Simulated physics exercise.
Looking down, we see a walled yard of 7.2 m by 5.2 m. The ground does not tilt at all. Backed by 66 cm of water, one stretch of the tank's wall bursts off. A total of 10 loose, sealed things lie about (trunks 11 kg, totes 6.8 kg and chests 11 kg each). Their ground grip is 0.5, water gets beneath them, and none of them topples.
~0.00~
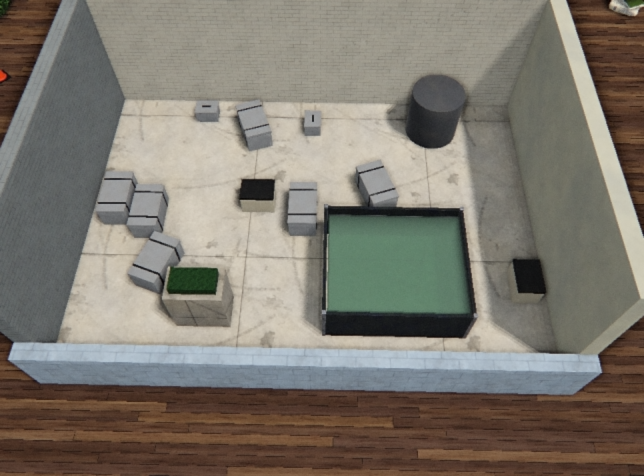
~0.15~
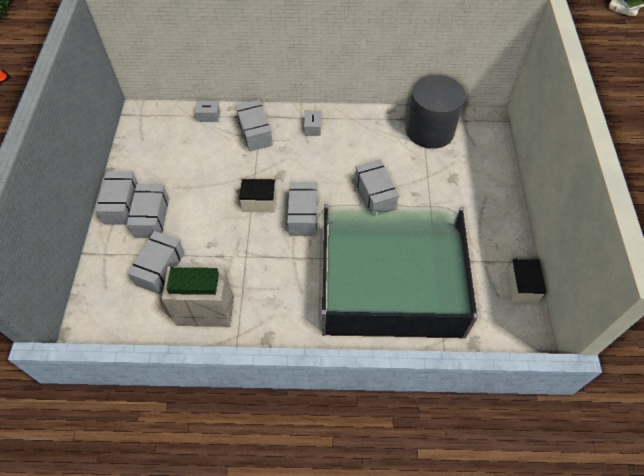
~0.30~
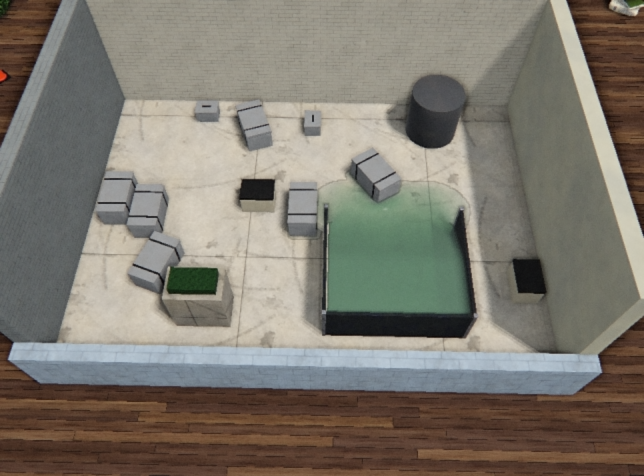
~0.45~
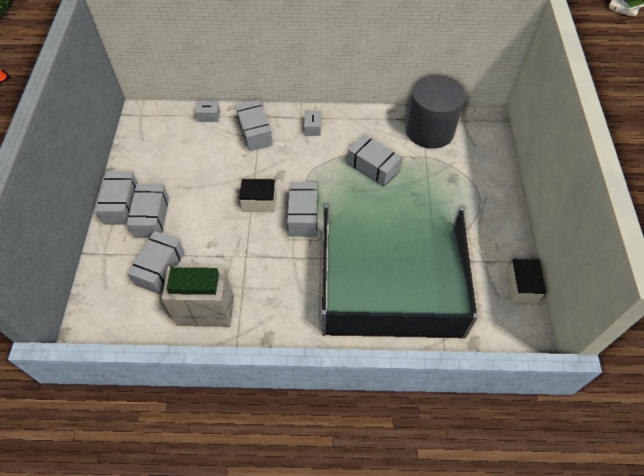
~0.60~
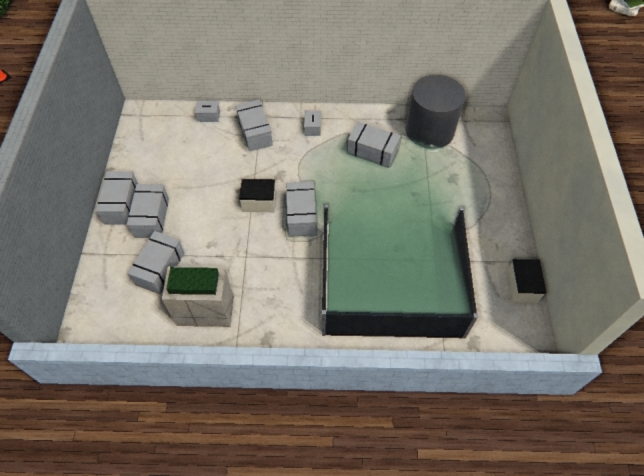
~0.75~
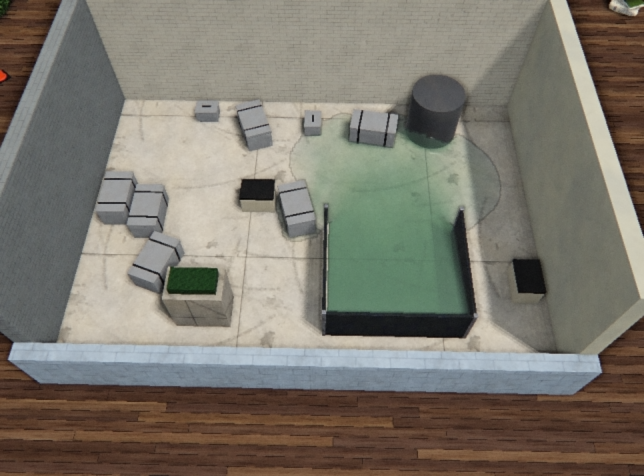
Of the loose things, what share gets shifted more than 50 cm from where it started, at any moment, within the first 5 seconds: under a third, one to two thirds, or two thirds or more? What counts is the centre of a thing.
Two thirds or more.
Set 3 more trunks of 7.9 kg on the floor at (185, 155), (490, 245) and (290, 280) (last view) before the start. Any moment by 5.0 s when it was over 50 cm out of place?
The first comes out beyond the limit, the second beyond the limit, the third within the limit.
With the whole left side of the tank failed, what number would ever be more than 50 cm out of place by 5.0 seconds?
Result: 8 of them.
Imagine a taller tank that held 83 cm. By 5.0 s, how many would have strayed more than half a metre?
The answer would then be 7.
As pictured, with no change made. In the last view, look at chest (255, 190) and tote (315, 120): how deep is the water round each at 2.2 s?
About 0 and 22 cm.
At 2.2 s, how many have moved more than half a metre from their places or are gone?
Result: 2.
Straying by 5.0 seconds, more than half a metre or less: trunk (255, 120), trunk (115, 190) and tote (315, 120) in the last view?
In order: Farther, farther and farther.
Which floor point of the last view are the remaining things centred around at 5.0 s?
The average lands around (222, 241).
After 1.1 s 1 of 10 are over 50 cm from their spots; 1 afloat.
After 2.2 s 2 of 10 are over 50 cm from their spots; 2 afloat.
After 3.5 s 4 of 10 are over 50 cm from their spots; 4 afloat.
After 5.0 s 7 of 10 are over 50 cm from their spots, and 7 have been at some point; 6 afloat.
